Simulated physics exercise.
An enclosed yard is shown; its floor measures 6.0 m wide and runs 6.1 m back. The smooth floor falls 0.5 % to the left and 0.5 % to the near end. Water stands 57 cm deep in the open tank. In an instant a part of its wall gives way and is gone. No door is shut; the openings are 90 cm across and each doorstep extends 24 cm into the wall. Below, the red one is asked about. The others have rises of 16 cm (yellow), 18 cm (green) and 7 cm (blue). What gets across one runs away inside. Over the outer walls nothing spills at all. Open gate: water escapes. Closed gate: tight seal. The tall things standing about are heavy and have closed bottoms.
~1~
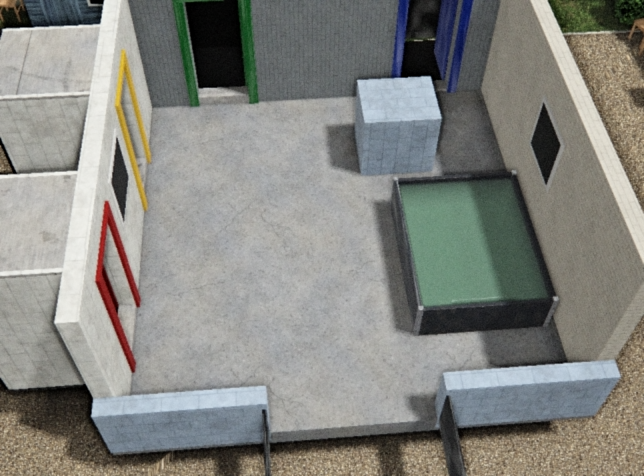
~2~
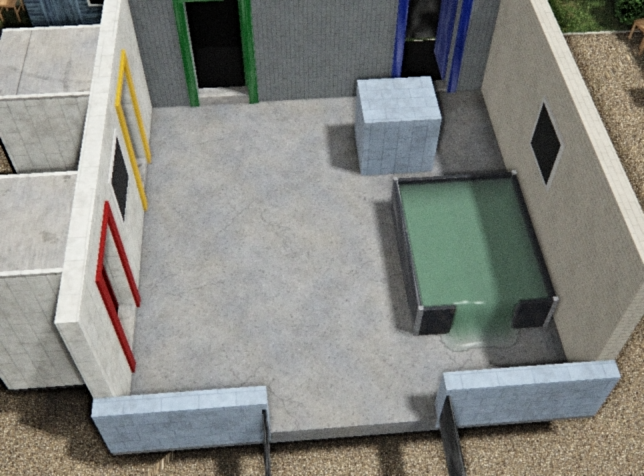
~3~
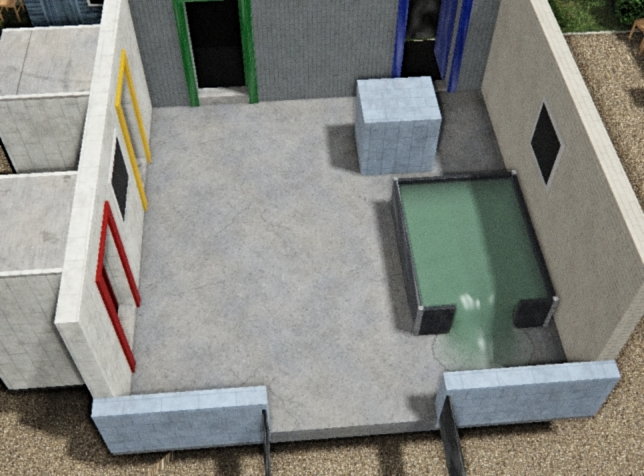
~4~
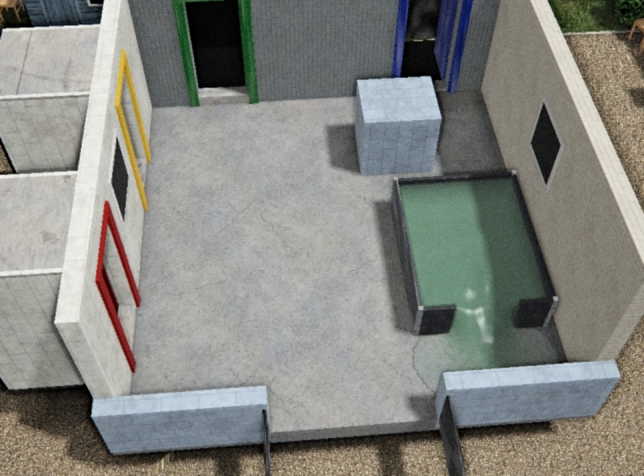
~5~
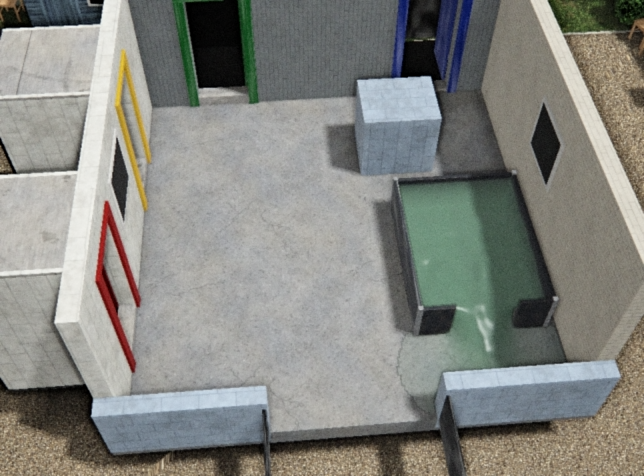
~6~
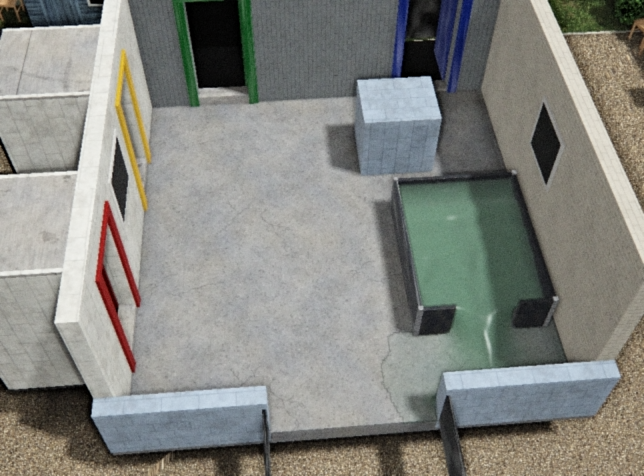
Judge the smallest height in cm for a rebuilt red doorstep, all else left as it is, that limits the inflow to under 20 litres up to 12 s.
Roughly 8.5 cm at the least.
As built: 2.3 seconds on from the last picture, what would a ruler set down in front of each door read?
In cm - red: 3, yellow: 0, green: 0, blue: 0.
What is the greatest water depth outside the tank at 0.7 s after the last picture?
Close to 48 centimetres.
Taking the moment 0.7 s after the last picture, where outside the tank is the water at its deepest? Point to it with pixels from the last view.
At about (561, 392).
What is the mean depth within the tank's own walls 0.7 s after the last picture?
I'd put it at some 42 centimetres on average.
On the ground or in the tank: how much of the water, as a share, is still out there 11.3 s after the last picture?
Roughly 76 %.
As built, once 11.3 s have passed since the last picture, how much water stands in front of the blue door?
You'd measure close to 2.5 cm there.
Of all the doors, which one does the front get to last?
Door: Green.
Then, 0.7 s after the last picture water covers 10 % of the floor, deepest (48 cm) near (561, 392); it has not reached the red door.
Then, 2.3 s after the last picture water covers 40 % of the floor, deepest (34 cm) near (482, 398); 3 cm at the red door, 0 litres in over its 11 cm doorstep.
Then, 11.3 s after the last picture water covers 90 % of the floor, deepest (12 cm) near (469, 399); 7 cm at the red door, 2 litres in over its 11 cm doorstep.
At the red door as built, the water peaked near 14 cm, 3.1 s after the last picture.
Run again over the same 12 s with other heights there, 50 litres in over 7 cm, 4 litres over 10.5 cm. The limit of 20 litres is kept from about 8.5 cm up.
